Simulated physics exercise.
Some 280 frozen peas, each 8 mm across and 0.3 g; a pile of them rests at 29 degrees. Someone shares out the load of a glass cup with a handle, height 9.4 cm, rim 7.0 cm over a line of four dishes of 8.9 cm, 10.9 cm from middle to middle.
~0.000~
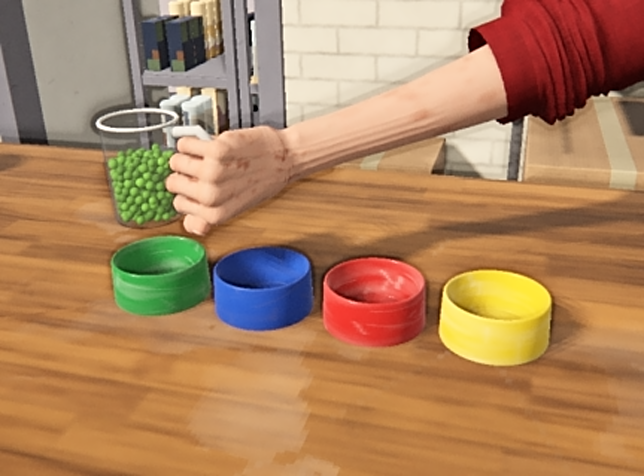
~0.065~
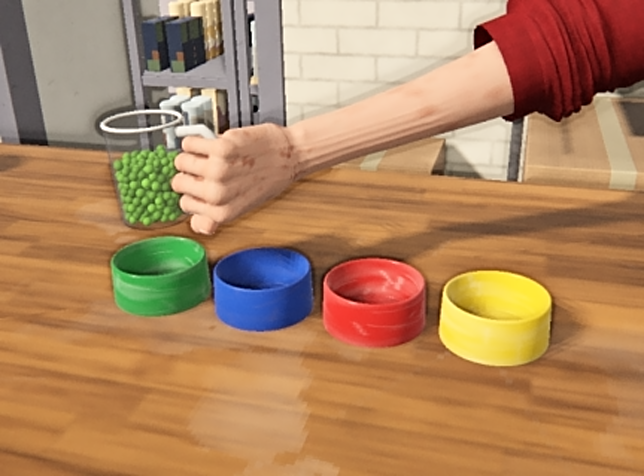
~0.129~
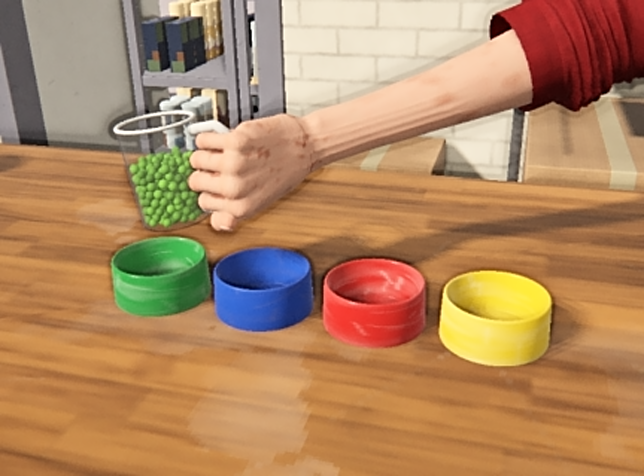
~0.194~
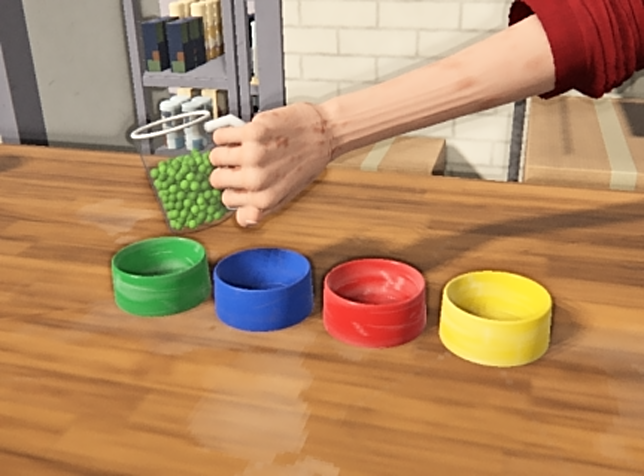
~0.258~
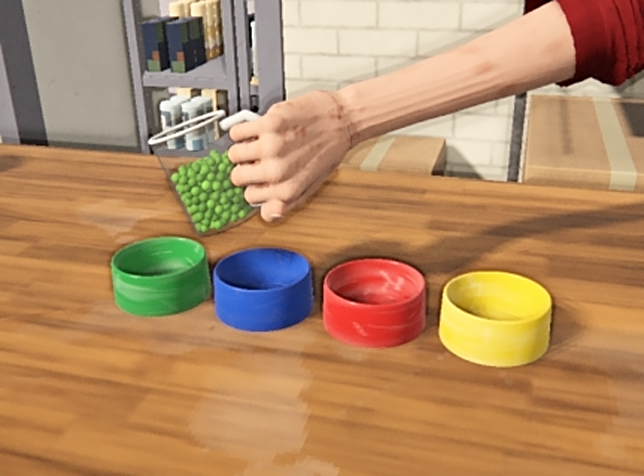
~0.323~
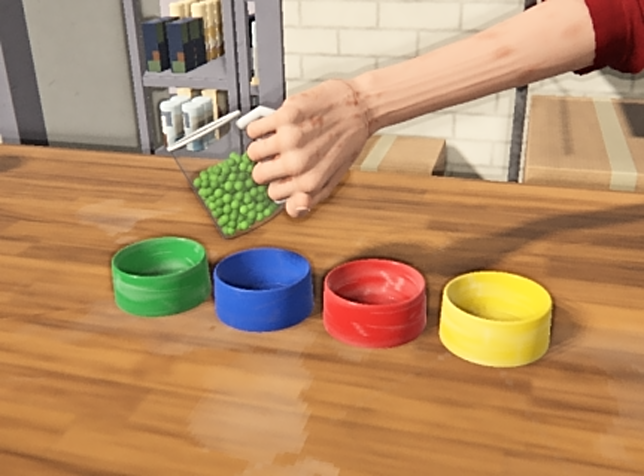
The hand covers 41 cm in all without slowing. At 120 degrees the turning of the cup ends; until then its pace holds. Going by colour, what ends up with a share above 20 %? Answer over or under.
Red: Under, blue: Under, green: Under, yellow: Over, counter: Under.
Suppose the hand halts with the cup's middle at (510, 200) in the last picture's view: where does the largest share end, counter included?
The winner: Counter.
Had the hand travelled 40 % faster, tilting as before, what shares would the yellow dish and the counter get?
Then: Yellow 100, counter 0.
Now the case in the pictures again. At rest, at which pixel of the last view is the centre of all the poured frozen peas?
Near (502, 317).
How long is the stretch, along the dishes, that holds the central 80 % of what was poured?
Roughly 6 cm.
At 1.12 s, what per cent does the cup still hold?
Some 95 per cent of the load.
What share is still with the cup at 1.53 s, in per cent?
Roughly 15 per cent.
After 0.80 s, tilt 75 degrees; cup holds 100 %.
Then, at 1.12 s, tilt 107 degrees; cup holds 95 %, yellow 5 %.
Then, at 1.53 s, tilt 120 degrees; cup holds 15 %, yellow 75 %.
In the end, at 2.2 s, red 0 %, blue 0 %, green 0 %, yellow 90 %, counter 5 %.
